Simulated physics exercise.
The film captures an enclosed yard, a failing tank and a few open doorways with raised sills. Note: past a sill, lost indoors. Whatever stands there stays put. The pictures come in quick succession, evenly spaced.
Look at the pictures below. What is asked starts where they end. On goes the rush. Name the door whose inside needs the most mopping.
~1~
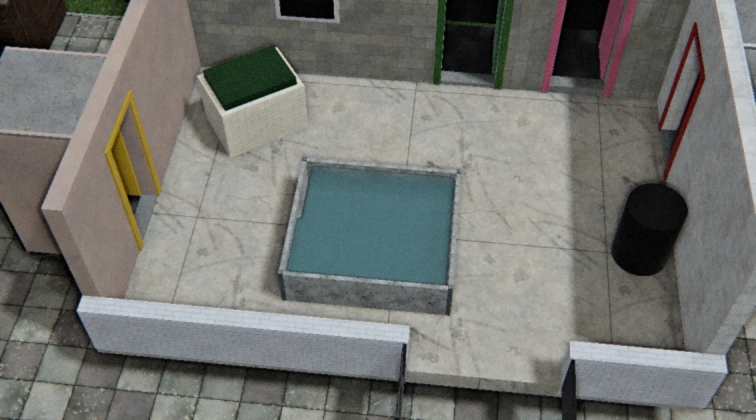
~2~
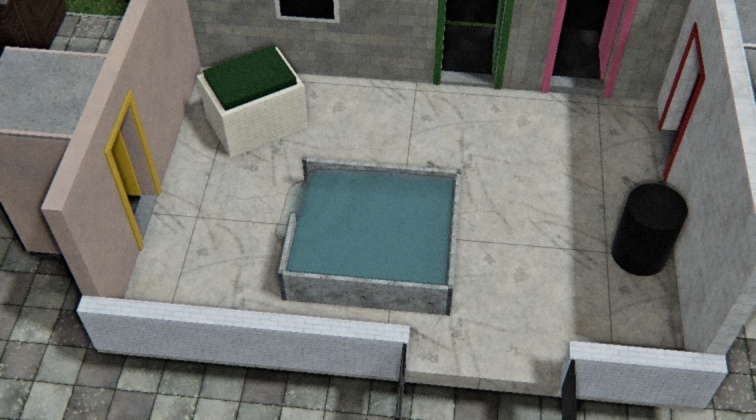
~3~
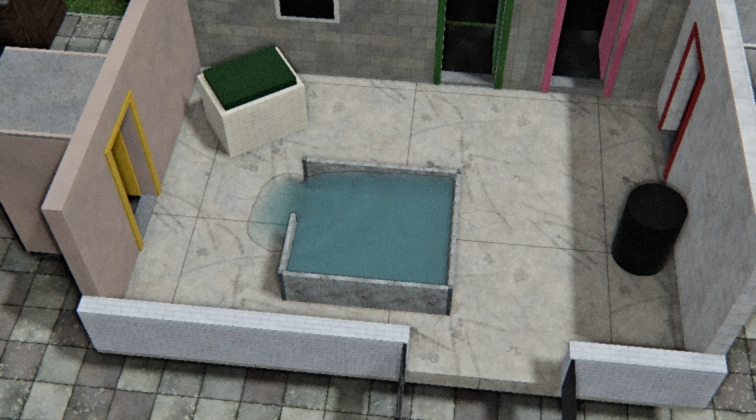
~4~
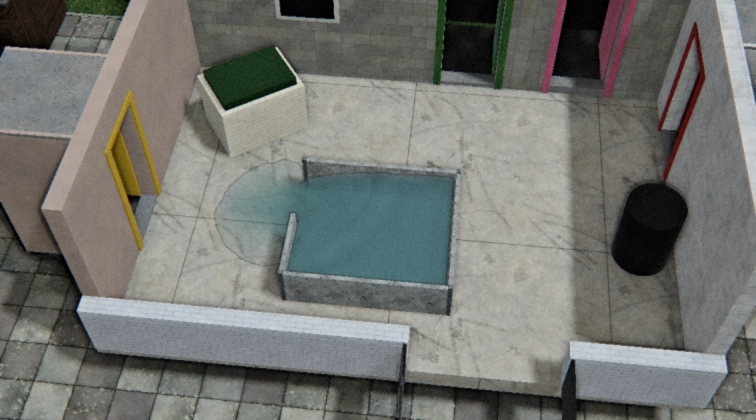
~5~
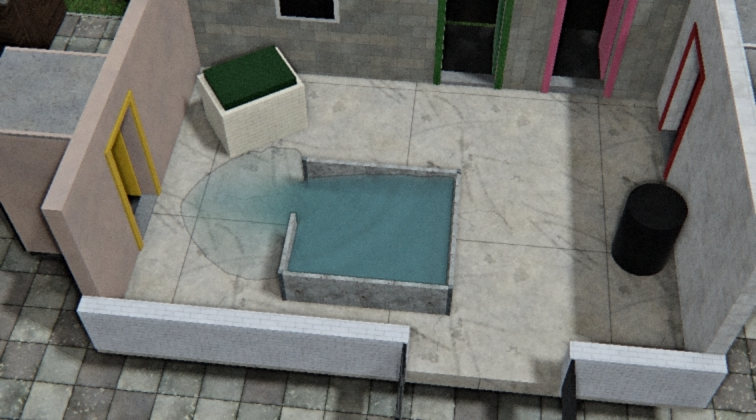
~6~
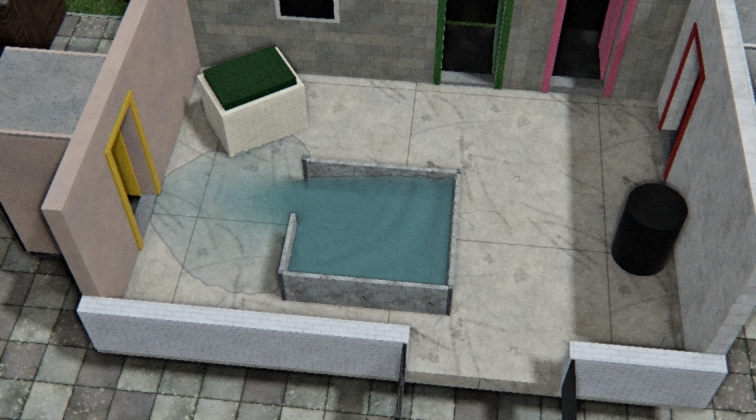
Yellow.
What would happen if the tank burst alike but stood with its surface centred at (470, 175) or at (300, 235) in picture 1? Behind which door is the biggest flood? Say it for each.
Taking them in turn, I'd say the door marked yellow and then the yellow-painted one.
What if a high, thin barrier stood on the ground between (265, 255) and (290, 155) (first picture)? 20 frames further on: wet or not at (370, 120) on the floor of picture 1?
It would be submerged.
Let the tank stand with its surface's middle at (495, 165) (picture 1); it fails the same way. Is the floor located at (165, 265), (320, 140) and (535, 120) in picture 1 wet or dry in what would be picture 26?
Point by point, the spots are hit, hit and not hit.
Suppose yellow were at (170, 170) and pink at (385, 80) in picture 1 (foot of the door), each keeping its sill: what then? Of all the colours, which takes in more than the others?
That would be the door marked yellow.
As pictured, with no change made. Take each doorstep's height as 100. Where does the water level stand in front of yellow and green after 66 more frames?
Respectively about 240 and 20 per cent.
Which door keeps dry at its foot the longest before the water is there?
Answer: The one in red.
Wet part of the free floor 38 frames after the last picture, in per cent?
My estimate is roughly 65 percent.
A moment on, water covers 15 % of the floor; yellow door some in, pink door not reached, red door not reached, green door not reached.
Next, water covers 25 % of the floor; yellow door a lot in, pink door not reached, red door not reached, green door not reached.
Then, water covers 35 % of the floor; yellow door a lot in, pink door not reached, red door not reached, green door not reached.
Later, water covers 65 % of the floor; yellow door a lot in, pink door wet at the sill, nothing in, red door not reached, green door wet at the sill, nothing in.
In the end, water covers 95 % of the floor; yellow door a lot in, pink door wet at the sill, nothing in, red door wet at the sill, nothing in, green door wet at the sill, nothing in; the yellow door has let in the most.
